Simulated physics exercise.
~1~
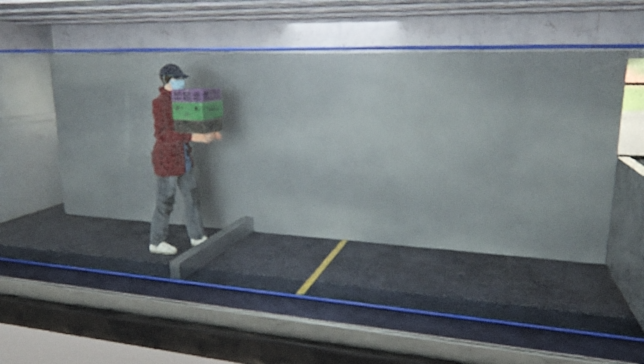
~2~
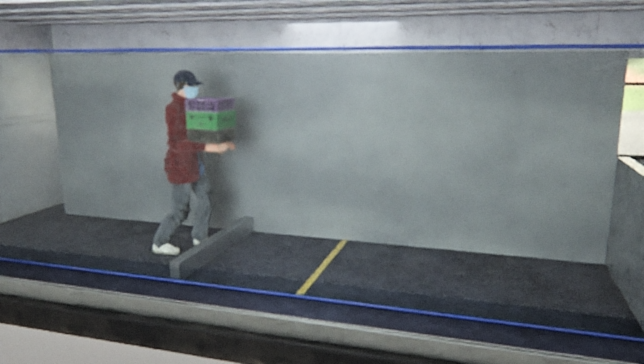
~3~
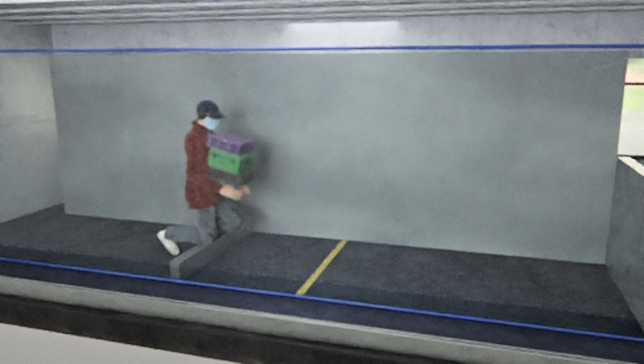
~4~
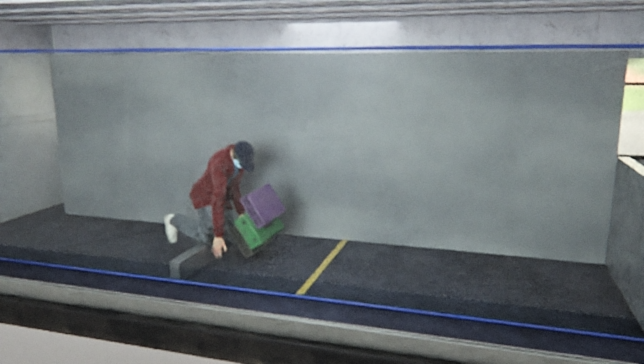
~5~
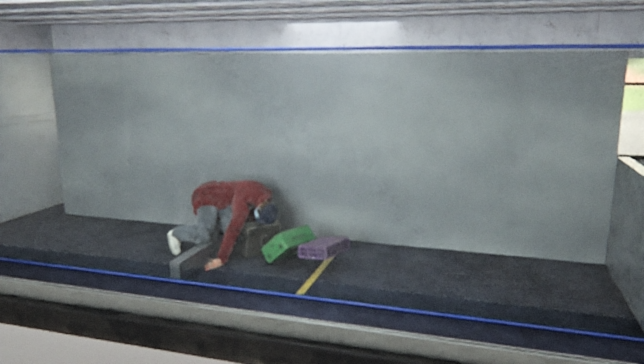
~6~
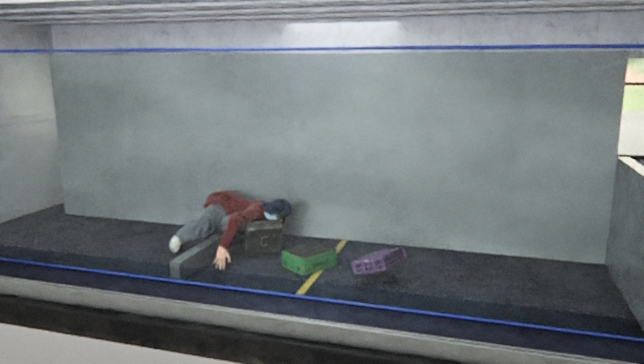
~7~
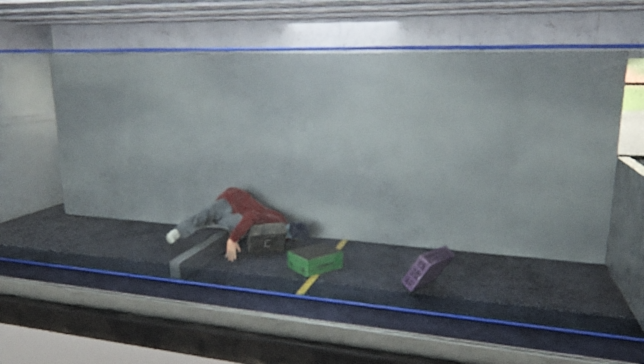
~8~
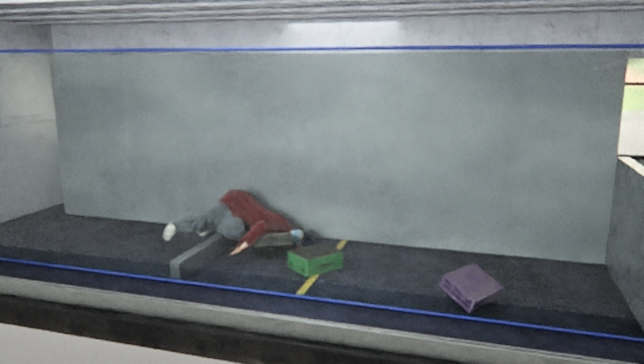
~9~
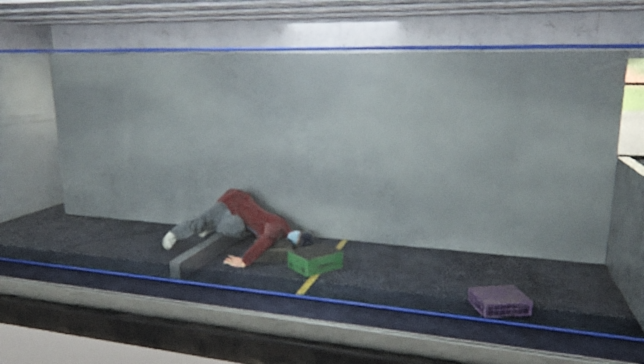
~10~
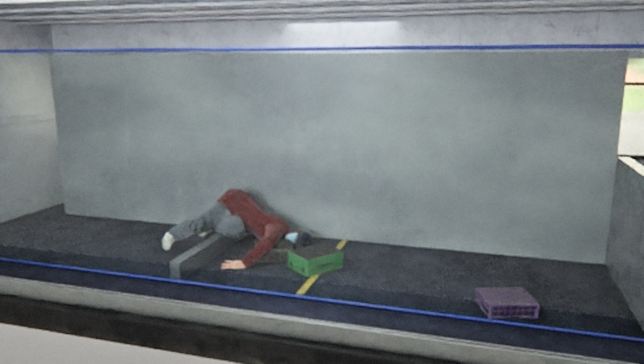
A masked person carrying stacked boxes topples over a rail, spilling them, and ends lying facedown.
